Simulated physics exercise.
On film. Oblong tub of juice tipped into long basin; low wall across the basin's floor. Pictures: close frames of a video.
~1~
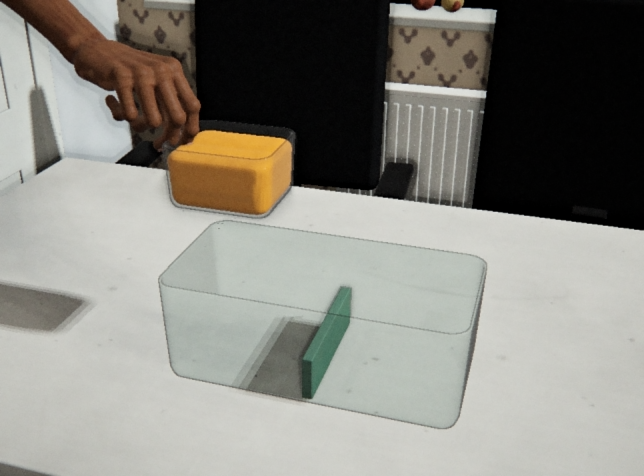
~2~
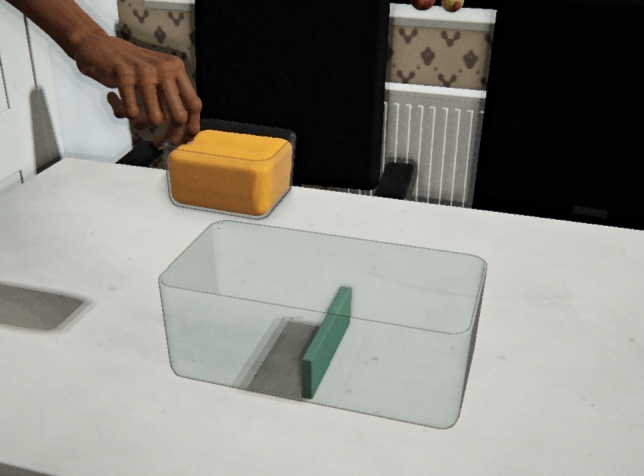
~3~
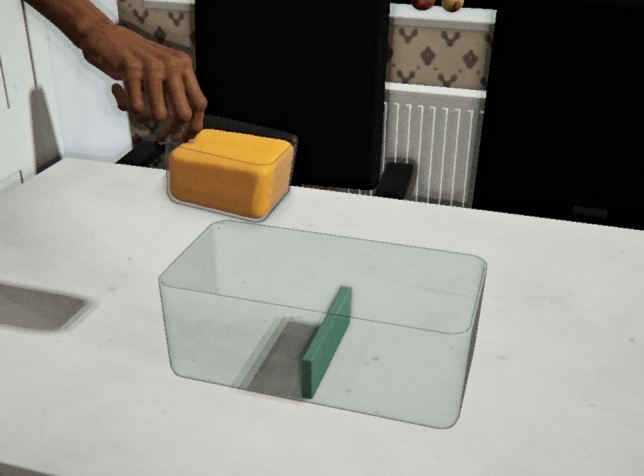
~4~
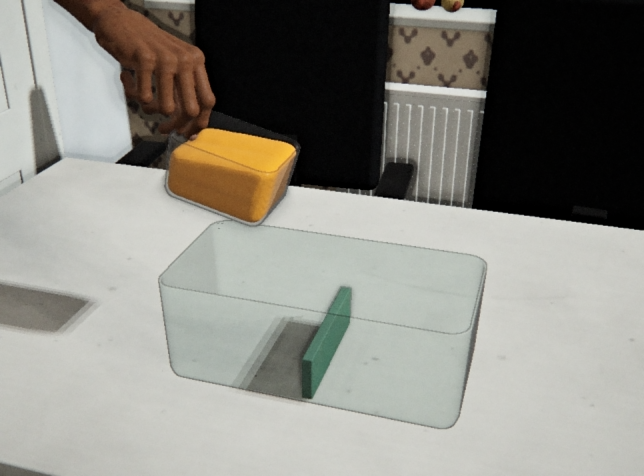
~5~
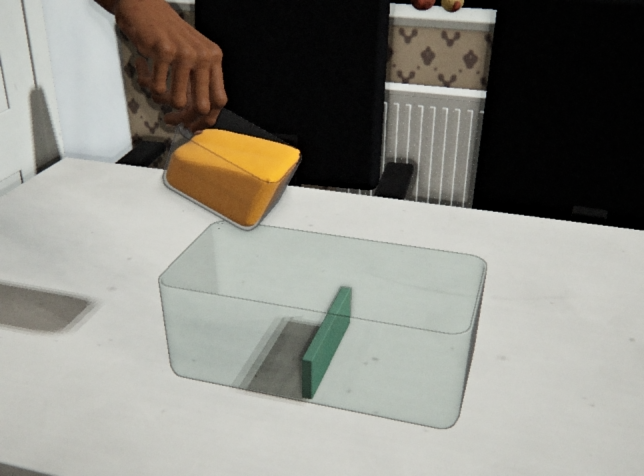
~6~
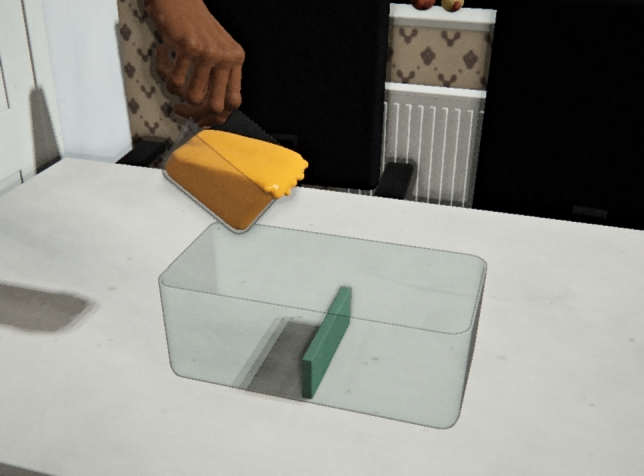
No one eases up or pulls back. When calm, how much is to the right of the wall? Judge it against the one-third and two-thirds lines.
It ends up between the two lines.
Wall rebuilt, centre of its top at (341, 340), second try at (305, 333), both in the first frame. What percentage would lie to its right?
35 % then 80 %.
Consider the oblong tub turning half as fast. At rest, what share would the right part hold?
It comes to some 70 per cent.
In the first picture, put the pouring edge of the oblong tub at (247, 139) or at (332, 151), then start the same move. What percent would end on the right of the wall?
Roughly 5 per cent, then roughly 95 per cent.
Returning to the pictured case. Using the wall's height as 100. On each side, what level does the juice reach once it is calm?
Roughly 20 left of the wall, roughly 20 right of it.
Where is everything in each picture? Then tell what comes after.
It leans 0°; its right rim is at (283, 147); the juice meets the walls at (184, 141) and (283, 152); the long basin's rim runs from (187, 250) to (479, 296); the wall's top is at (328, 322), in the first frame.
It leans 2°; its right rim is at (284, 148); the juice meets the walls at (185, 141) and (284, 153), in the second frame.
It leans 6°; its right rim is at (286, 153); the juice meets the walls at (186, 139) and (285, 154), in the third frame.
It leans 14°; its right rim is at (288, 161); the juice meets the walls at (188, 139) and (288, 157), in the fourth frame.
It leans 24°; its right rim is at (290, 171); the juice meets the walls at (188, 142) and (291, 162); 1 per cent is over the edge, in the fifth frame.
It leans 36°; its right rim is at (289, 183); the juice meets the walls at (187, 141) and (292, 172); 6 per cent is over the edge, in the sixth frame.
A moment on, the oblong tub is tipped right over and 19 per cent is still to pour, 16 is left of the wall and 32 right of it.
Next, the oblong tub is tipped right over and 3 per cent is still to pour, 42 is left of the wall and 50 right of it.
Then the oblong tub is tipped right over and 0 per cent is still to pour, 48 is left of the wall and 49 right of it.
Later the oblong tub is tipped right over and 0 per cent is still to pour, 49 is left of the wall and 50 right of it.
Finally, 49 per cent lies left of the wall, 50 right of it and 1 outside.
